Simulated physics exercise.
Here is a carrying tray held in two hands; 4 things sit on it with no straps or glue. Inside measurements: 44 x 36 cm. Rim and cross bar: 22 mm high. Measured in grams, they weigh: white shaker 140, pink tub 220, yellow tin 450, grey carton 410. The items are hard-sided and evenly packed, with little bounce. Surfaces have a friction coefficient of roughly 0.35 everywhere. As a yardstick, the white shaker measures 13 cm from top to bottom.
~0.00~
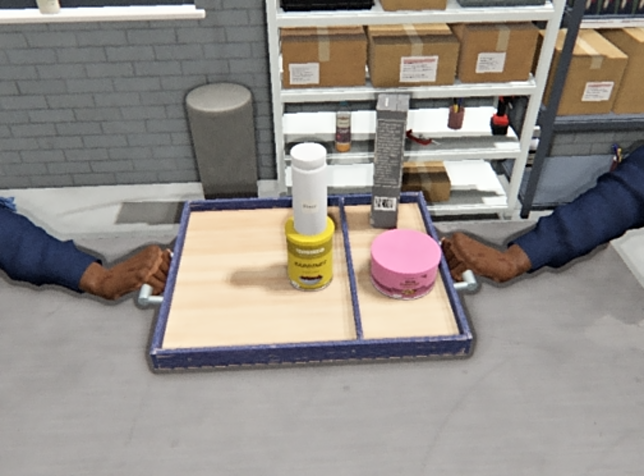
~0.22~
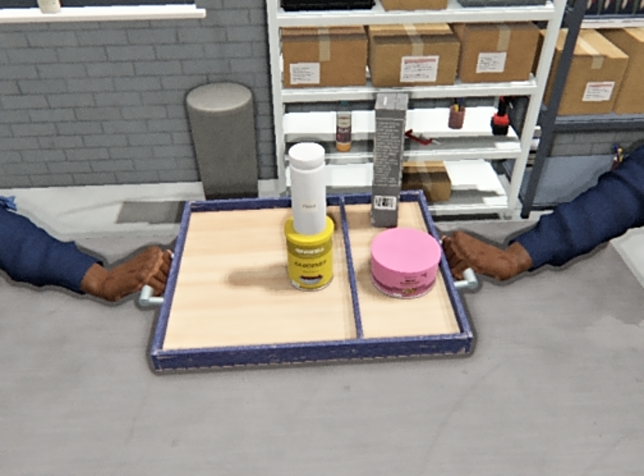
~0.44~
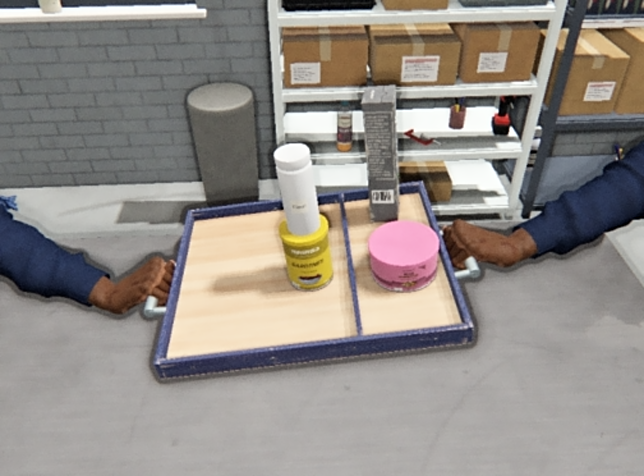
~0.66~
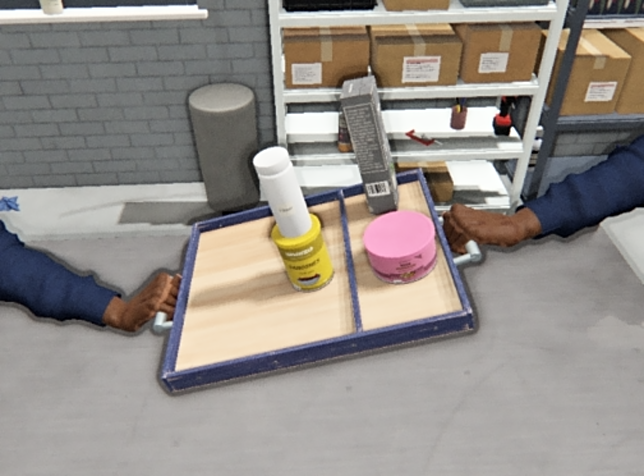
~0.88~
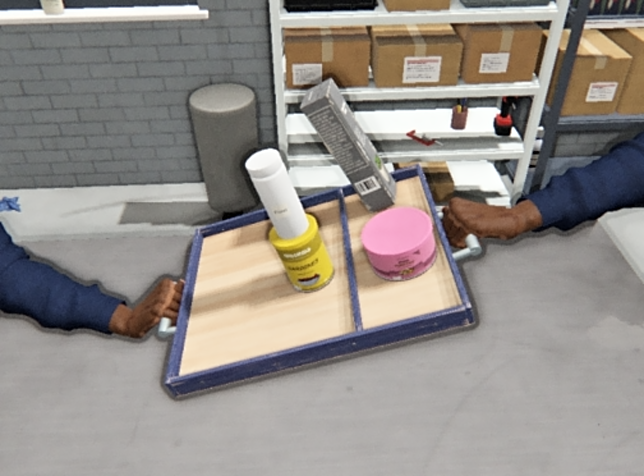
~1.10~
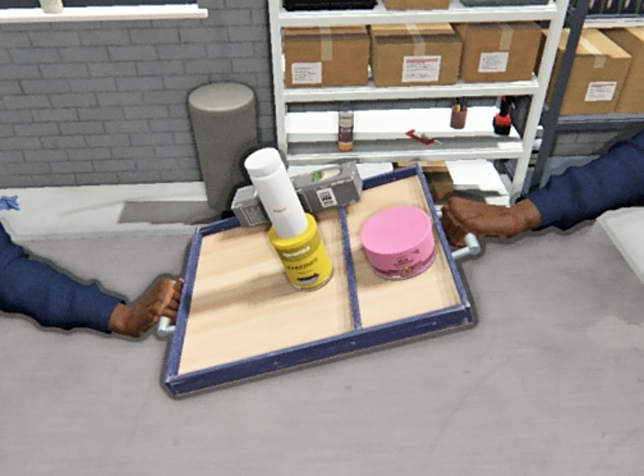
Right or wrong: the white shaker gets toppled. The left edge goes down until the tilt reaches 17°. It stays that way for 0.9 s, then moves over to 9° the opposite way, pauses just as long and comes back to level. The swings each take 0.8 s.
Wrong.
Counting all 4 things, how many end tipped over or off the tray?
Count: 1.
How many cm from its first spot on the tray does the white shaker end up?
Roughly 0 cm.
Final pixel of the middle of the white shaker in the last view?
Rest point: Near (311, 190).
After 1.30 s, tray at 17°, left edge down; grey carton on its side.
After 2.00 s, tray at 14°, left edge down; grey carton on its side.
After 2.30 s, tray at 2°, right edge down; grey carton on its side.
After 3.80 s, tray at 6°, right edge down; grey carton on its side.
In the end (4.7 s), toppled on the tray, grey carton; the other 3 under 5 cm from the start. In the last view, white shaker near (311, 190).
